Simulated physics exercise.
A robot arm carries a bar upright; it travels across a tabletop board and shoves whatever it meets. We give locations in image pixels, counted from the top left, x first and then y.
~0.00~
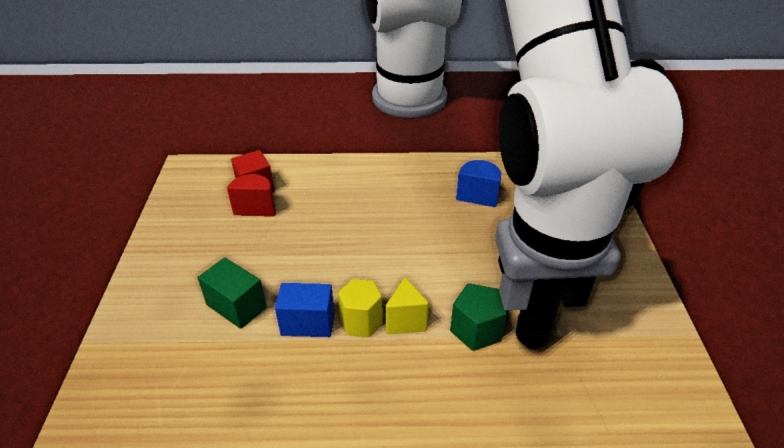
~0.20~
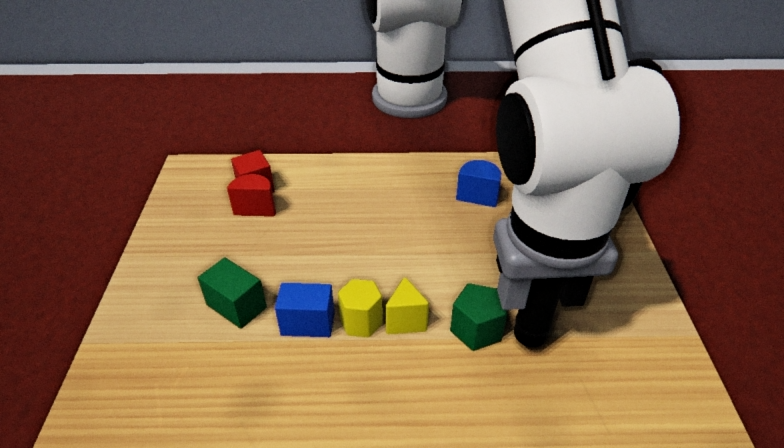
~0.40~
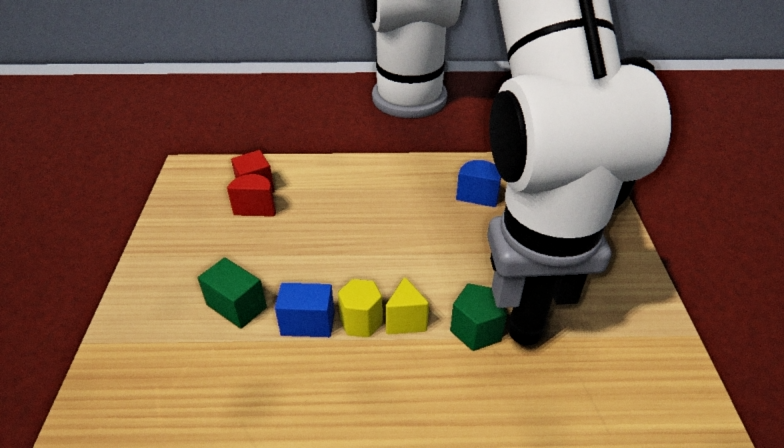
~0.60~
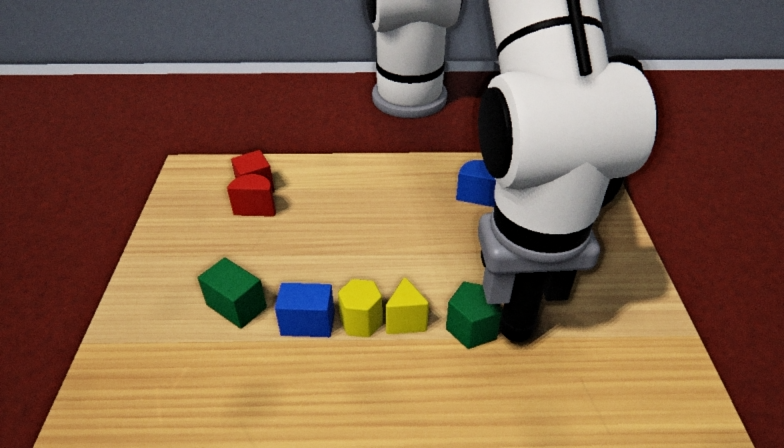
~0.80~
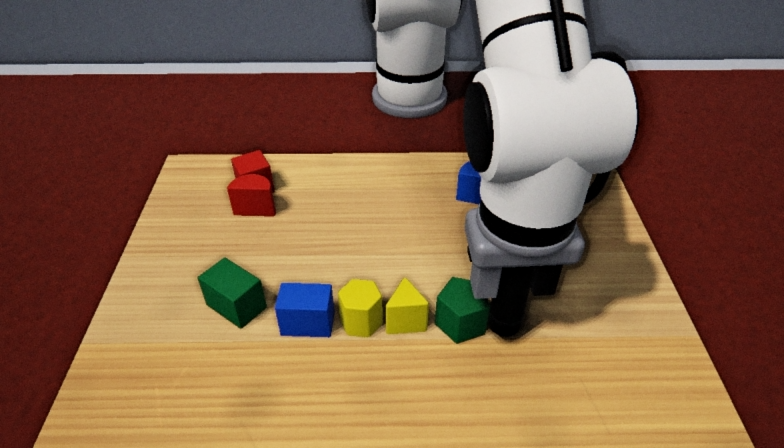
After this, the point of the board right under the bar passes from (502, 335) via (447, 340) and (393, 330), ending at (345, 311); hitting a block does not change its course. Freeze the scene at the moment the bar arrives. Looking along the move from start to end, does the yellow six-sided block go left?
Answer: No.
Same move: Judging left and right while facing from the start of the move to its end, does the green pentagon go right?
Final answer: Yes.
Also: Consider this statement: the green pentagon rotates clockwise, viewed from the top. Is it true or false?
My answer: True.
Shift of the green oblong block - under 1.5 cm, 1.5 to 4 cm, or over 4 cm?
Distance: Below 1.5 cm.
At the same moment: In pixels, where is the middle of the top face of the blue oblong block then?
Close to (277, 292).
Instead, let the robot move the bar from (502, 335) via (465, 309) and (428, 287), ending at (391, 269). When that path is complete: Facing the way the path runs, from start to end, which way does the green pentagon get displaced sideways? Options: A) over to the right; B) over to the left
That would be B.
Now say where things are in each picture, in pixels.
The first frame shows bar's lower end at (532, 336); green oblong block at (229, 278); blue oblong block at (304, 295); yellow six-sided block at (360, 293); yellow three-sided block at (407, 294); green pentagon at (481, 301).
The second frame shows bar at (530, 335); blocks still.
The third frame shows bar at (525, 333); blocks still.
The fourth frame shows bar at (516, 330); green pentagon at (477, 300).
The fifth frame shows bar at (504, 325); green oblong block at (229, 278); blue oblong block at (304, 295); yellow six-sided block at (360, 293); yellow three-sided block at (407, 294); green pentagon at (465, 295).
On the path given first. One third of the way, bar at (448, 329); yellow six-sided block at (355, 292); yellow three-sided block at (392, 295); green pentagon at (430, 285), turned 65° clockwise.
Two thirds of the way, bar at (393, 319); blue oblong block at (283, 293), turned 30° anticlockwise; yellow six-sided block at (327, 276); yellow three-sided block at (360, 284), turned 15° clockwise; green pentagon at (417, 276), turned 110° clockwise.
At the end, bar at (344, 301); green oblong block still; blue oblong block at (277, 292), turned 40° anticlockwise; yellow six-sided block at (293, 249), turned 20° clockwise; yellow three-sided block at (318, 263), turned 30° clockwise; green pentagon at (416, 276), turned 110° clockwise.
